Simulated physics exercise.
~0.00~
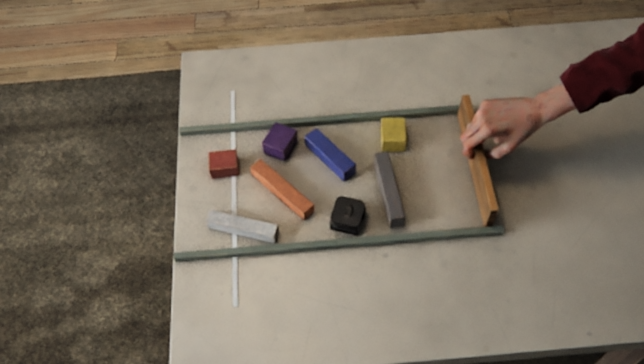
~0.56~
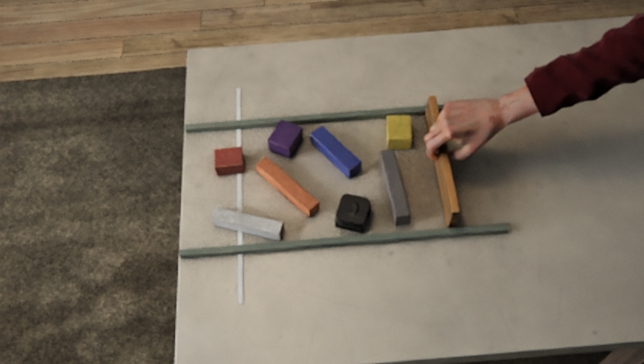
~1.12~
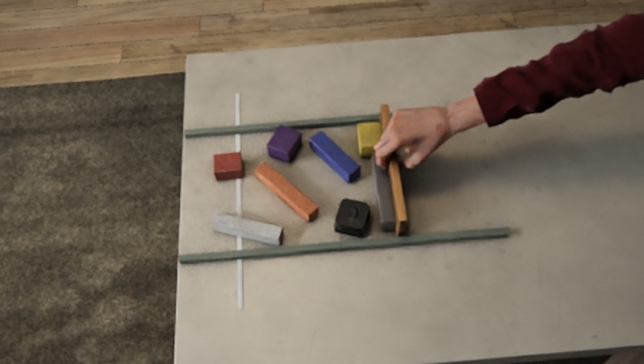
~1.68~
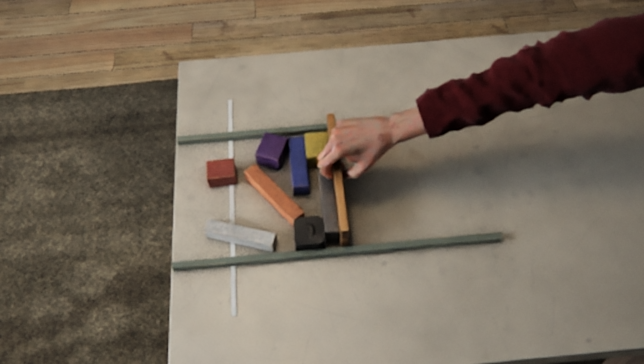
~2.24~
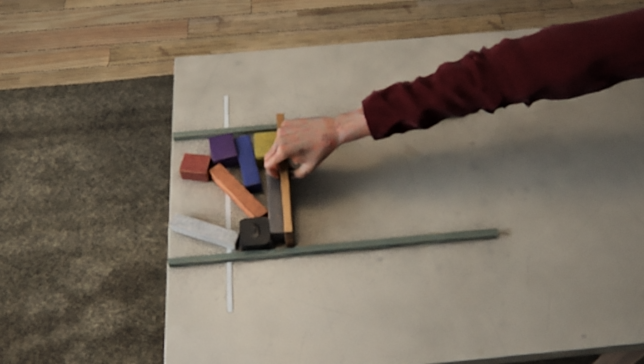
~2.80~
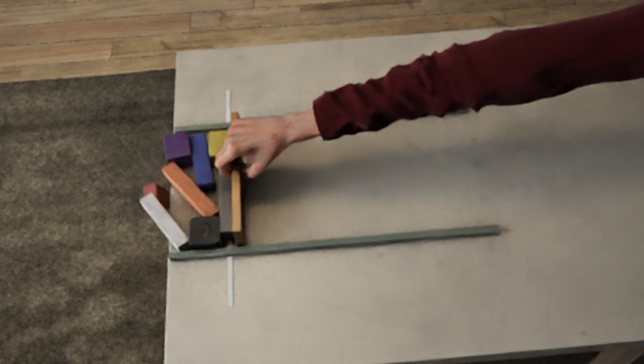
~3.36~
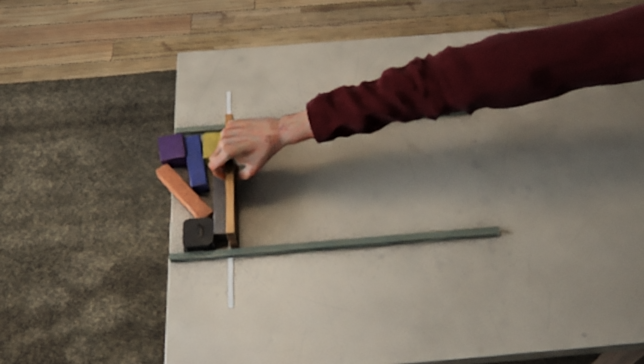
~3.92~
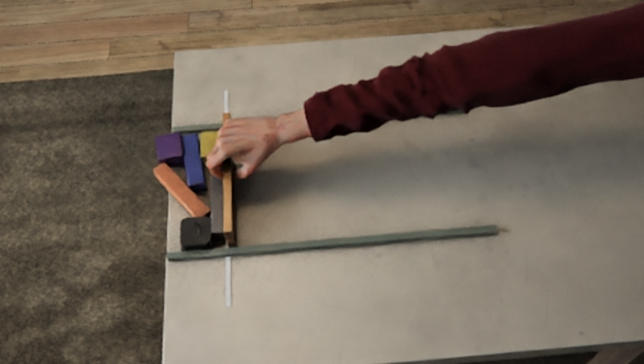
At the start, eight coloured blocks and bars lie scattered between two green rails on a pale table, with a hand holding an upright wooden board at the right. The hand slides the board left, and it reaches the grey bar and yellow block and carries them along. The blue, black, purple and orange pieces are swept up too, bunching together as they near the table's left edge. The red block and white bar are pushed to the edge and tip over it. The board stops at the tape line, with the remaining six pieces crowded at the edge.
